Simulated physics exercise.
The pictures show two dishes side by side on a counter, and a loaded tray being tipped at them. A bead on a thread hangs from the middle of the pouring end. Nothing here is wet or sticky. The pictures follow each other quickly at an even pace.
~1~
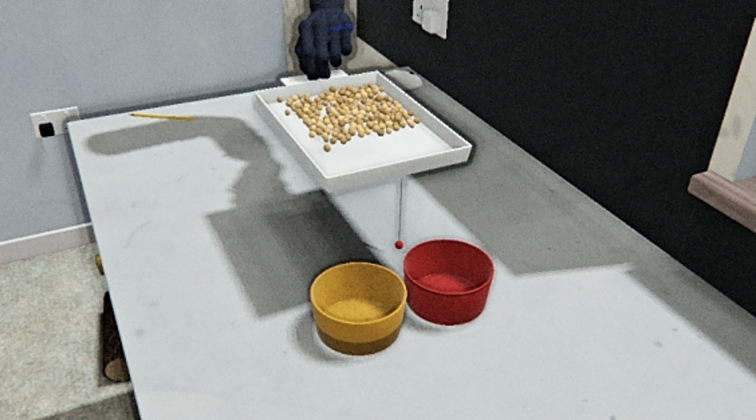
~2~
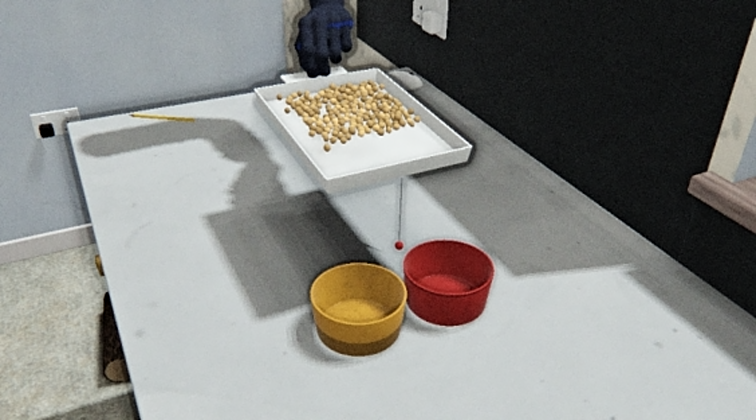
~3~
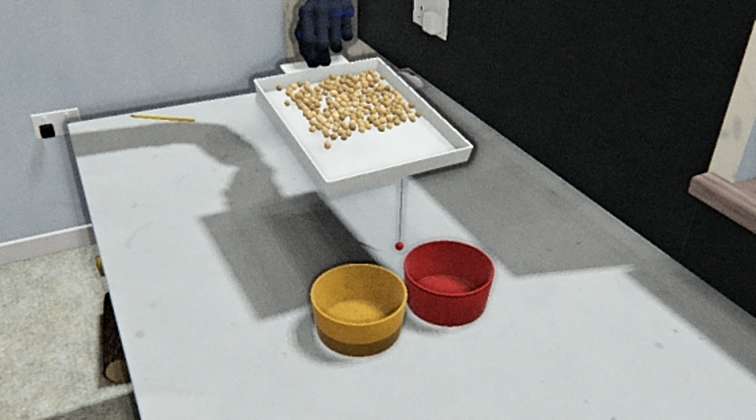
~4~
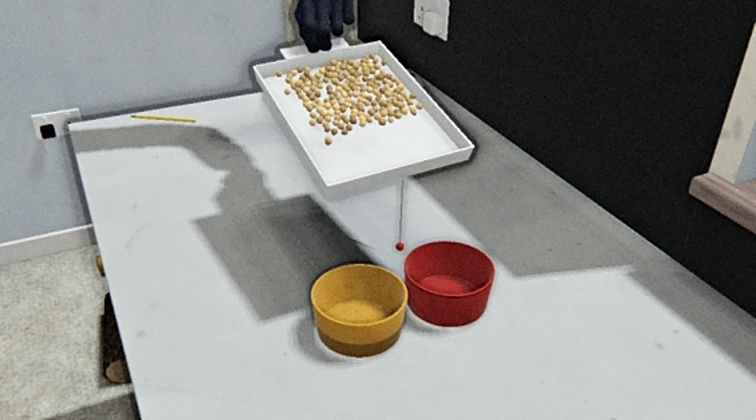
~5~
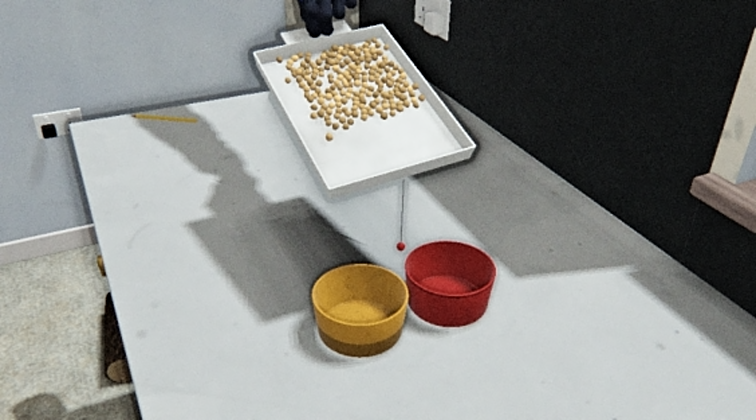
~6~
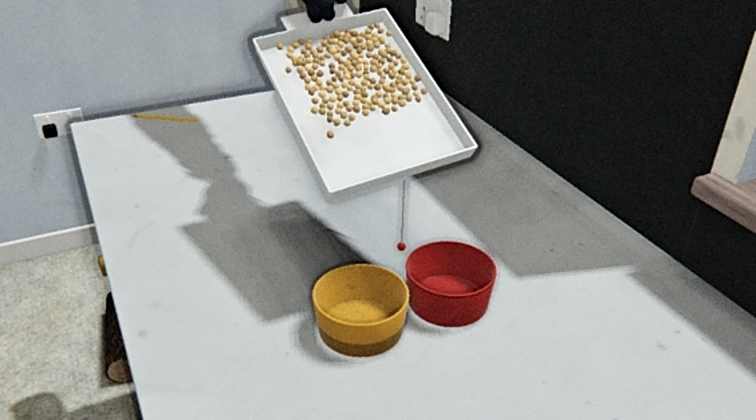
To begin with, a dark-gloved hand holds a white tray of dried chickpeas almost level above a counter, near a yellow dish and a red dish. The hand then raises the tray's far end, gradually slanting it toward the dishes, its left front corner lowest, while the chickpeas stay near the back.
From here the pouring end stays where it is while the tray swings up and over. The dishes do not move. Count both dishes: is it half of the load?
They take more than half between them.
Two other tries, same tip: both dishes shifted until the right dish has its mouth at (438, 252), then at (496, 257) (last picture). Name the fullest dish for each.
The first try: Left. The second: The left-hand dish.
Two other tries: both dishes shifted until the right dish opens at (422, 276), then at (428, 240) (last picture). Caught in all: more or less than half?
One: More than half. Two: Not half.
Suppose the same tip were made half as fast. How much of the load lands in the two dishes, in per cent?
It comes to 90 per cent or so.
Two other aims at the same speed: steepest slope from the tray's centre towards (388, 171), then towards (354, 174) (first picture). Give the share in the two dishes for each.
Near 80 % and 90 %.
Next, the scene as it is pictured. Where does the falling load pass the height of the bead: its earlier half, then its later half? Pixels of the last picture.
At about (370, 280), then at (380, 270).
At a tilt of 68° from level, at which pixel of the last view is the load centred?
At about (374, 162).
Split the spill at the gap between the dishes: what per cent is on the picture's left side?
About 20 per cent.
Soon after the last picture, tray tipped steeply; nearly all on the tray; a small part in the air.
A little later, tray tipped past a quarter turn; about two thirds on the tray; about a quarter in the left dish; a stray few in the right dish; a small part outside both; a small part in the air.
Later still, tray tipped past a quarter turn; most in the left dish; about a quarter in the right dish; a small part outside both.
At rest, tray tipped past a quarter turn; most in the left dish; about a quarter in the right dish; a small part outside both.
